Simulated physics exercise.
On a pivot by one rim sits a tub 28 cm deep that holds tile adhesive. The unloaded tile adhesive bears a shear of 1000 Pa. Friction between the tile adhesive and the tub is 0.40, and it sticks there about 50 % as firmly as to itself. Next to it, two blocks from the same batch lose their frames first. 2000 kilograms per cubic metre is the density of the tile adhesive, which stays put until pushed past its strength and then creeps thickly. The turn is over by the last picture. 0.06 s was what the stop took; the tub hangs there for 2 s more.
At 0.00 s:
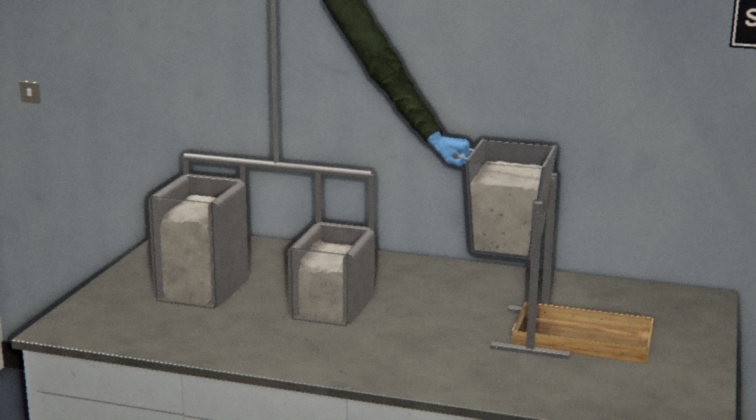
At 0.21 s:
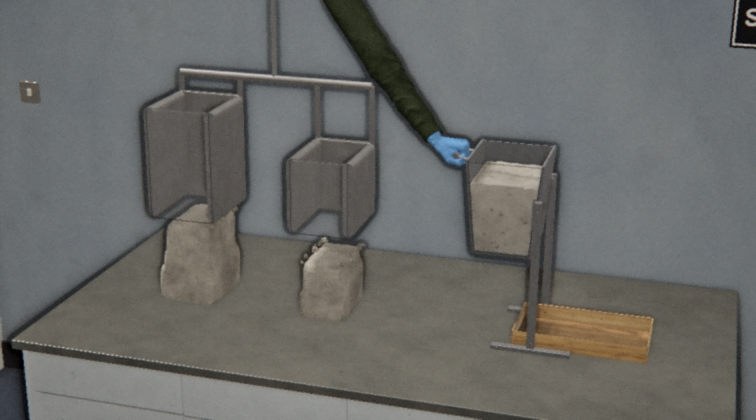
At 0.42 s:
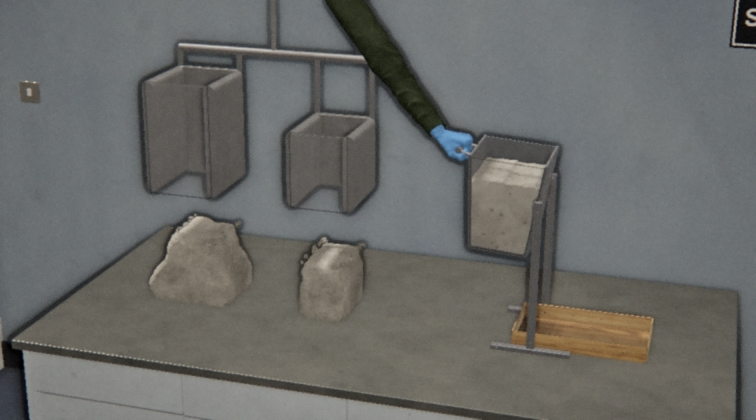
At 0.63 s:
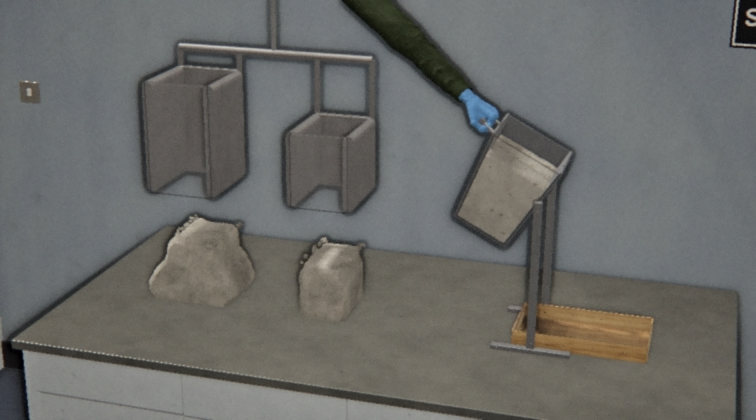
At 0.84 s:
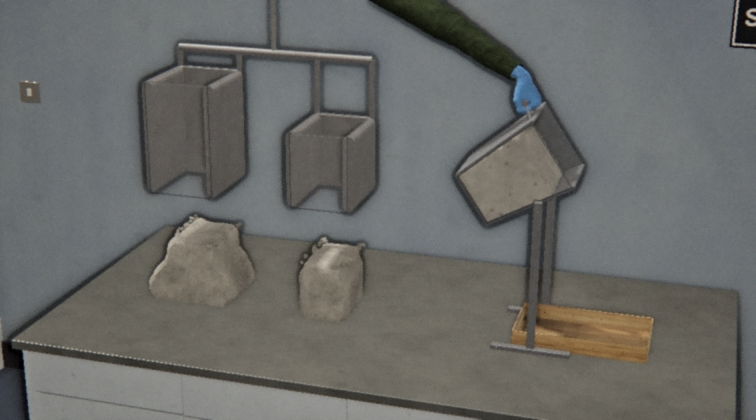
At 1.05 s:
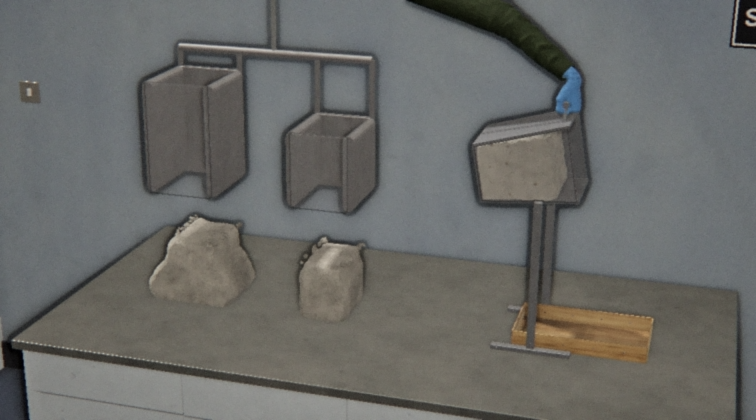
In the video, two casings lift off gray blocks, the left block slumping and widening while the right largely keeps its shape; then a blue-gloved hand tilts a tub of gray material rightward nearly onto its side above a wooden tray.
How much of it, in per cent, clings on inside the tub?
I would say close to 100 percent.
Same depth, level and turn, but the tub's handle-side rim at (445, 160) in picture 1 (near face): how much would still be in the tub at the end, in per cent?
Then near 100 % stays in the tub.
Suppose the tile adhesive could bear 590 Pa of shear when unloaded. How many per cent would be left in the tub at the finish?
It would be near 100 %.
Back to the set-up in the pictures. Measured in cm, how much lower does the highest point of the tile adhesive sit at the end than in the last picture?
Roughly 0 cm.
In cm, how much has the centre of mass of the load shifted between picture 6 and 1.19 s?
The distance comes to some 0 cm.
After 1.19 s, the tub is at 80 degrees and holds 100 %.
After 1.36 s, the tub is at 80 degrees and holds 100 %.
After 1.53 s, the tub is at 80 degrees and holds 100 %.
After 1.70 s, the tub is at 80 degrees and holds 100 %.
After 3.05 s, at the end, the tub is at 80 degrees and holds 100 %.
